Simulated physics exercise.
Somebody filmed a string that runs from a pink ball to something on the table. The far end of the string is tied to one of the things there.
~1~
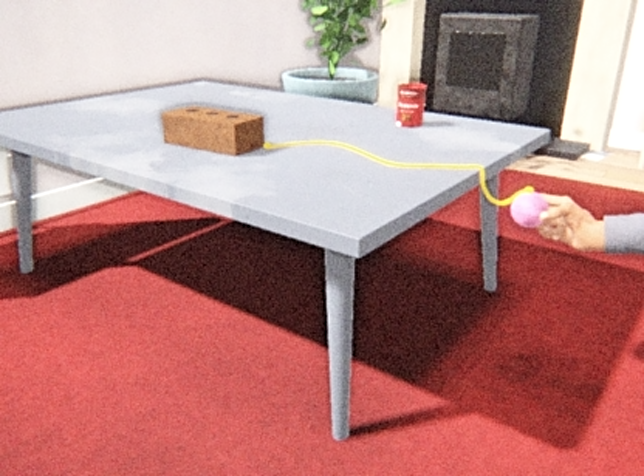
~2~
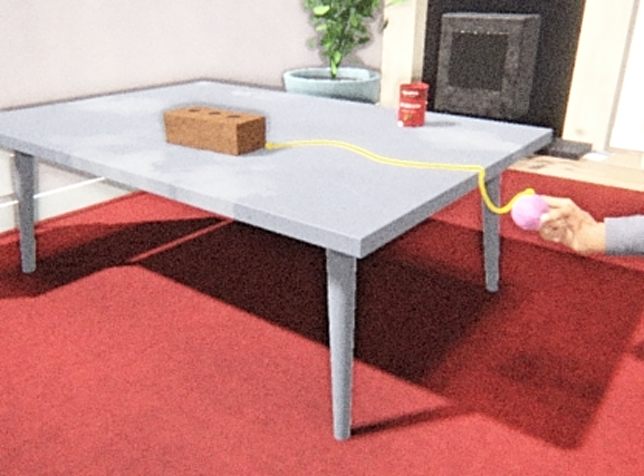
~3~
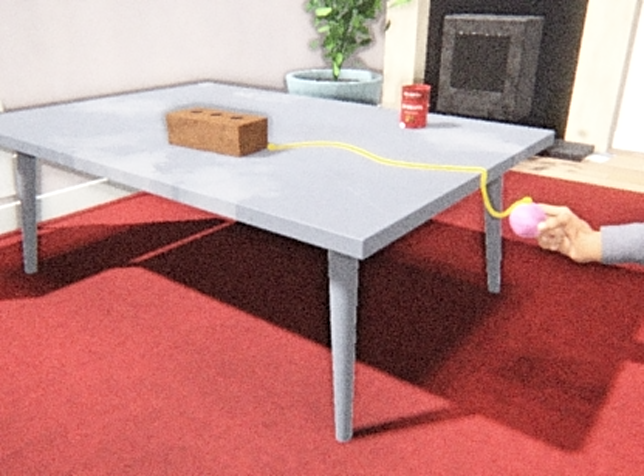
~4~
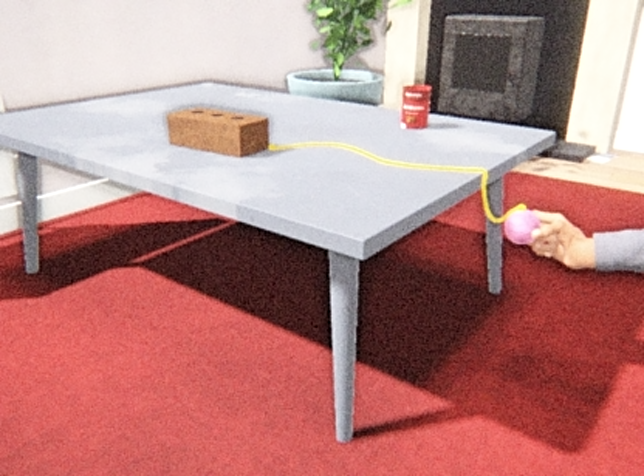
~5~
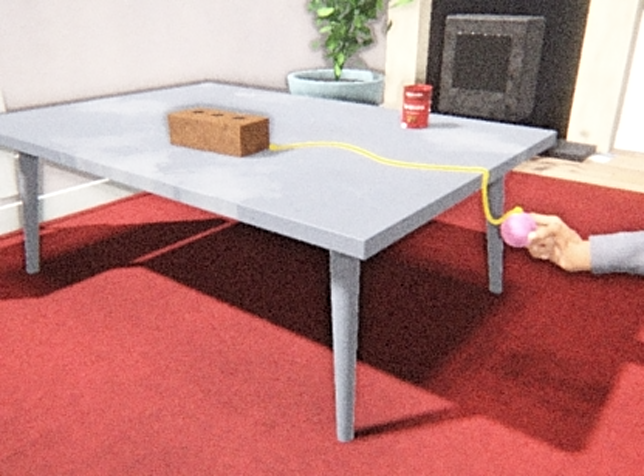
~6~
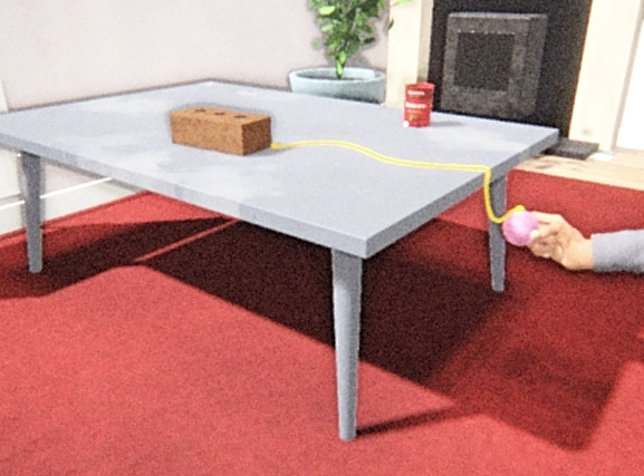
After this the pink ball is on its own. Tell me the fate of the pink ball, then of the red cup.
The pink ball hangs in the air; the red cup remains where it stands.
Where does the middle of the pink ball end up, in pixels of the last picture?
It ends at (415, 297).
Then, 0.42 s after the last picture, ball below the edge near (441, 276); brick unmoved; cup unmoved.
Then, 0.92 s after the last picture, ball below the edge near (491, 327); brick unmoved; cup unmoved.
Then, 1.90 s after the last picture, ball below the edge near (479, 327); brick unmoved; cup unmoved.
At rest, ball below the edge near (416, 297); brick unmoved; cup unmoved. The pink ball ends up dangling and the red cup keeps its place.
